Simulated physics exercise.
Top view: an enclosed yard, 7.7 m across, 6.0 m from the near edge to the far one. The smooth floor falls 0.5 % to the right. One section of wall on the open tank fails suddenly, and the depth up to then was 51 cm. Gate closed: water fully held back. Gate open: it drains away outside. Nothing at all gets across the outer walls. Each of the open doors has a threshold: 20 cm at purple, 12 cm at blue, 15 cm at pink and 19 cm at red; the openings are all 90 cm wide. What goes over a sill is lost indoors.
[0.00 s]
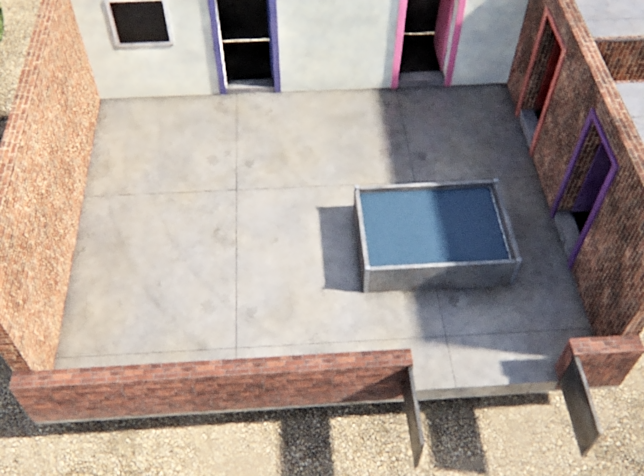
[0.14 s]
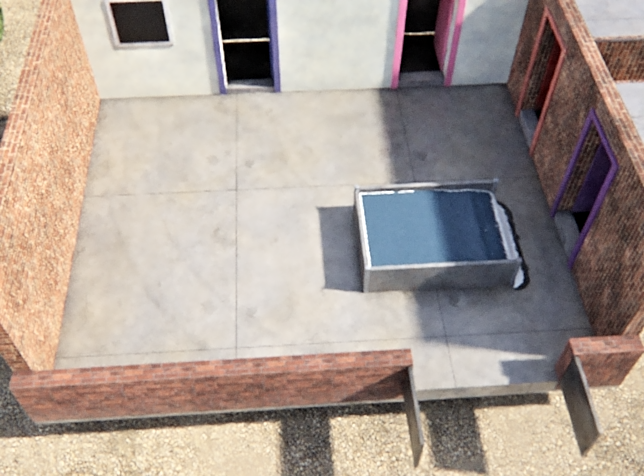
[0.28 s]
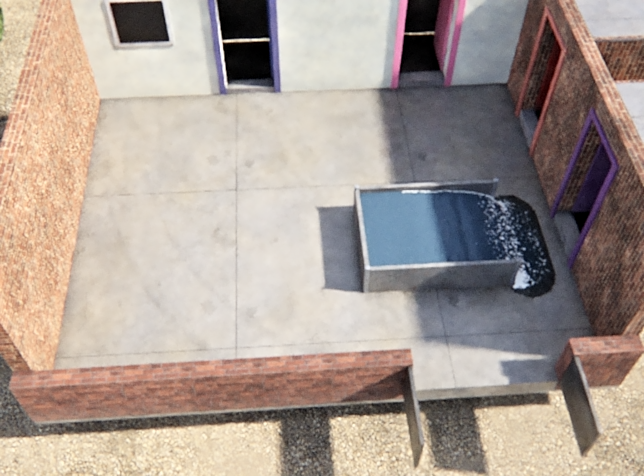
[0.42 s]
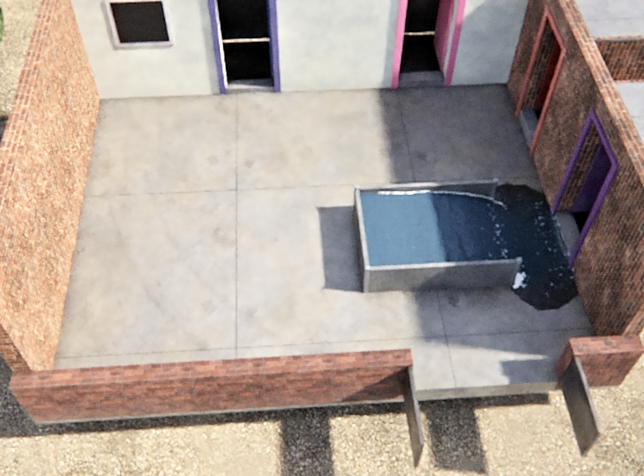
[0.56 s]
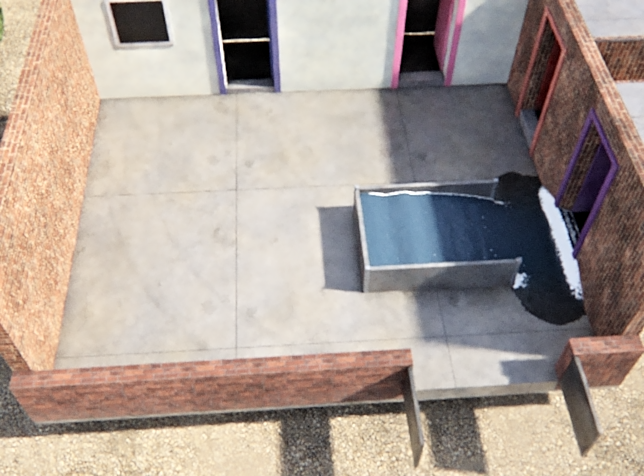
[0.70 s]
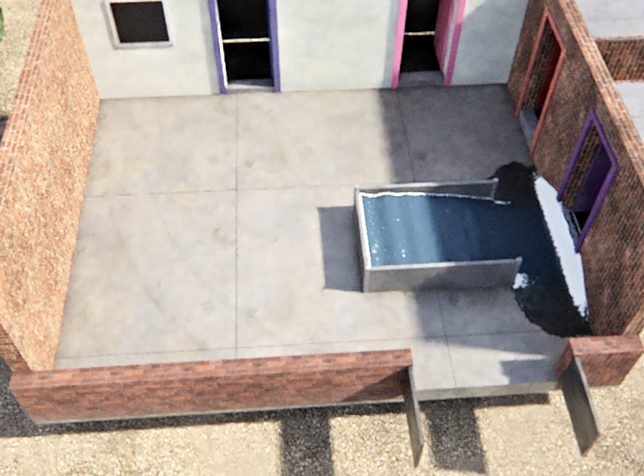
In a walled concrete yard, the right side of a raised water tank gave way, and dark water poured out through the gap, spreading across the floor to the brick wall with the purple-framed doorway.
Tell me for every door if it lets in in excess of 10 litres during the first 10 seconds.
In the first 10 seconds the purple door lets in over 10 litres; the blue door does not let in over 10 litres; the pink door does not let in over 10 litres; the red door does not let in over 10 litres.
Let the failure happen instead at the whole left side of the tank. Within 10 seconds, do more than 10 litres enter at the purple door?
Well, at purple it would be too little.
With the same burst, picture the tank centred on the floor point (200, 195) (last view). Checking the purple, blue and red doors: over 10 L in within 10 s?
At the purple door the limit is not exceeded, at the blue door not exceeded, at the red door not exceeded.
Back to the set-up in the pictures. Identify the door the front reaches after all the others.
The blue door is last.
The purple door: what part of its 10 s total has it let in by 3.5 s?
Share by then: ~ 100 %.
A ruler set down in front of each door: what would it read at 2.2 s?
Centimetres: Purple 32 / blue 0 / pink 0 / red 8.
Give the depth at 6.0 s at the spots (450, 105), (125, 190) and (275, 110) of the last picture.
The depths come out at 8, 0 and 3 centimetres, in the order listed.
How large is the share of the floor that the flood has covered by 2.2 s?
About 20 per cent.
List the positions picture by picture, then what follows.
In the first frame, the open tank at (434, 226) is whole and still, 51 cm deep.
In the second frame, the front is at (520, 285), 0.8 m from the gap at (500, 235); 0.3 m2 of floor is under water; 51 cm left at the back of the open tank.
In the third frame, the front is at (544, 287), 1.0 m from the gap at (499, 237); 1.0 m2 of floor is under water; 51 cm left at the back of the open tank.
In the fourth frame, water pours out at (499, 238) and has run 1.3 m, to (575, 285); typically 9 cm deep outside, 51 cm at the open tank's back.
In the fifth frame, the front is at (583, 308), 1.6 m from the gap at (499, 238); 2.3 m2 of floor is under water; 51 cm left at the back of the open tank.
In the sixth frame, water pours out at (499, 238) and has run 1.9 m, to (589, 326); typically 12 cm deep outside, 46 cm at the open tank's back.
After 1.4 s water covers 10 % of the floor and is deepest (36 cm) near (560, 250); purple door 37 cm at the sill, 50 L in, blue door not reached, pink door not reached, red door 5 cm at the sill, 0 L in.
After 2.2 s water covers 20 % of the floor and is deepest (33 cm) near (594, 352); purple door 32 cm at the sill, 114 L in, blue door not reached, pink door not reached, red door 8 cm at the sill, 0 L in.
After 3.5 s water covers 30 % of the floor and is deepest (23 cm) near (594, 352); purple door 17 cm at the sill, 144 L in, blue door not reached, pink door 13 cm at the sill, 0 L in, red door 7 cm at the sill, 0 L in.
After 6.0 s water covers 60 % of the floor and is deepest (10 cm) near (505, 117); purple door 9 cm at the sill, 145 L in, blue door 3 cm at the sill, 0 L in, pink door 7 cm at the sill, 0 L in, red door 5 cm at the sill, 0 L in.
After 10.0 s water covers 95 % of the floor and is deepest (6 cm) near (569, 279); purple door 6 cm at the sill, 145 L in, blue door 2 cm at the sill, 0 L in, pink door 4 cm at the sill, 0 L in, red door 5 cm at the sill, 0 L in.
